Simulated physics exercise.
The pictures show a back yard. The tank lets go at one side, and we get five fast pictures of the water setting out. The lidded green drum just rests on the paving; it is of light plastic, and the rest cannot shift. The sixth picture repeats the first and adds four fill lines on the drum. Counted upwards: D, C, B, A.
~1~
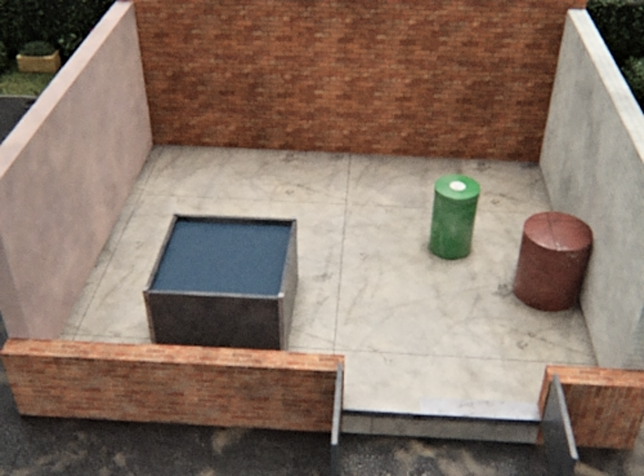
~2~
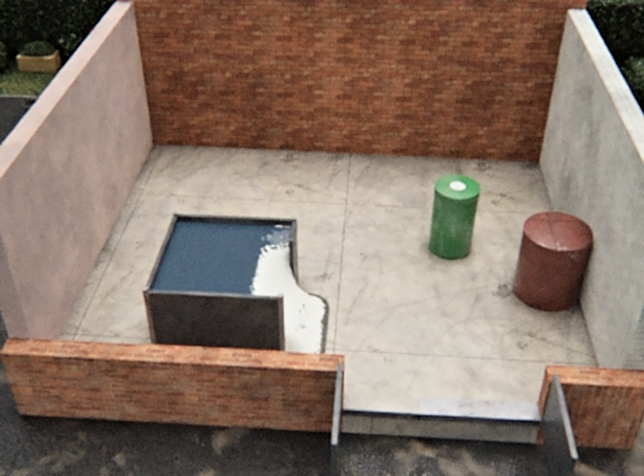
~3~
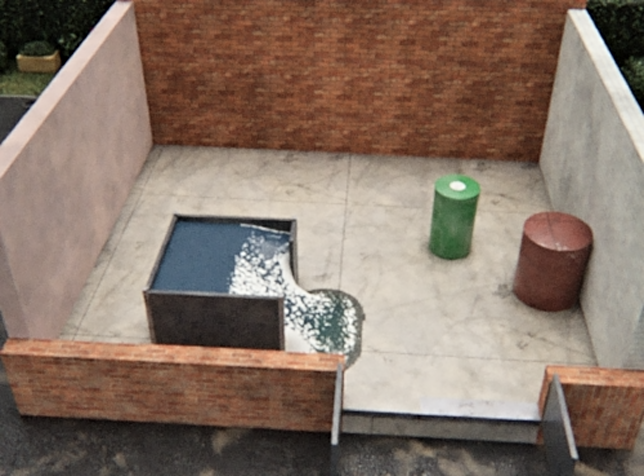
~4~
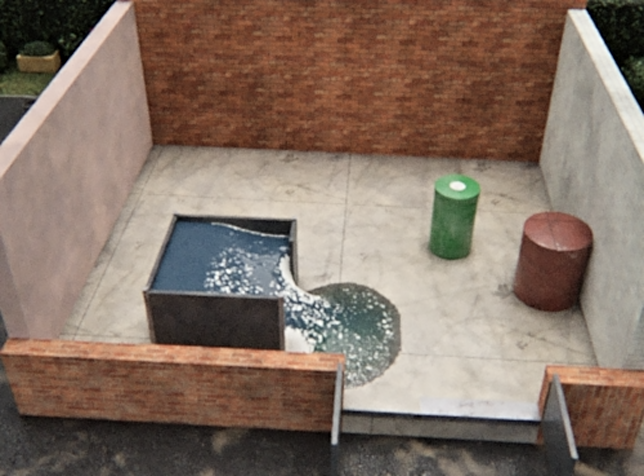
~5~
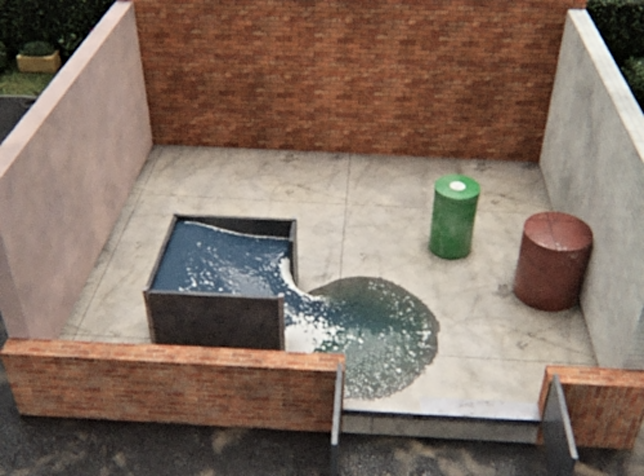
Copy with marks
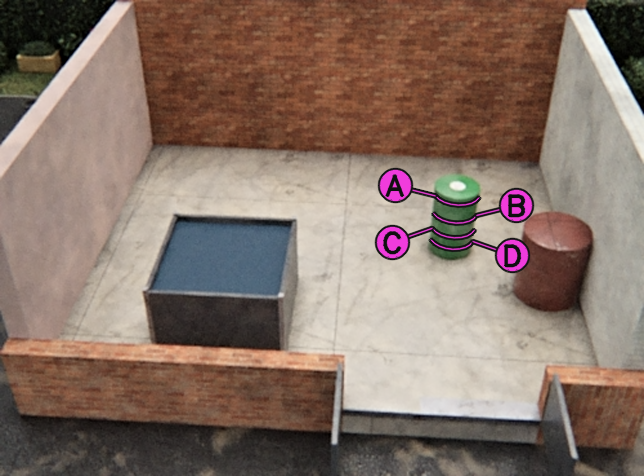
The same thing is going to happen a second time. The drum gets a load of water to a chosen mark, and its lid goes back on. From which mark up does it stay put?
The limit is D.
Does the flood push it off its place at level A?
No.
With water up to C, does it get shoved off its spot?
No, not at all.
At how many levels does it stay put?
All of the four.
In magenta, A at (458, 205); B at (456, 223); C at (454, 237); D at (452, 249); from the bottom up D, C, B, A.
With A, it does not move.
With B, it does not move.
With C, it does not move.
With D, it does not move.
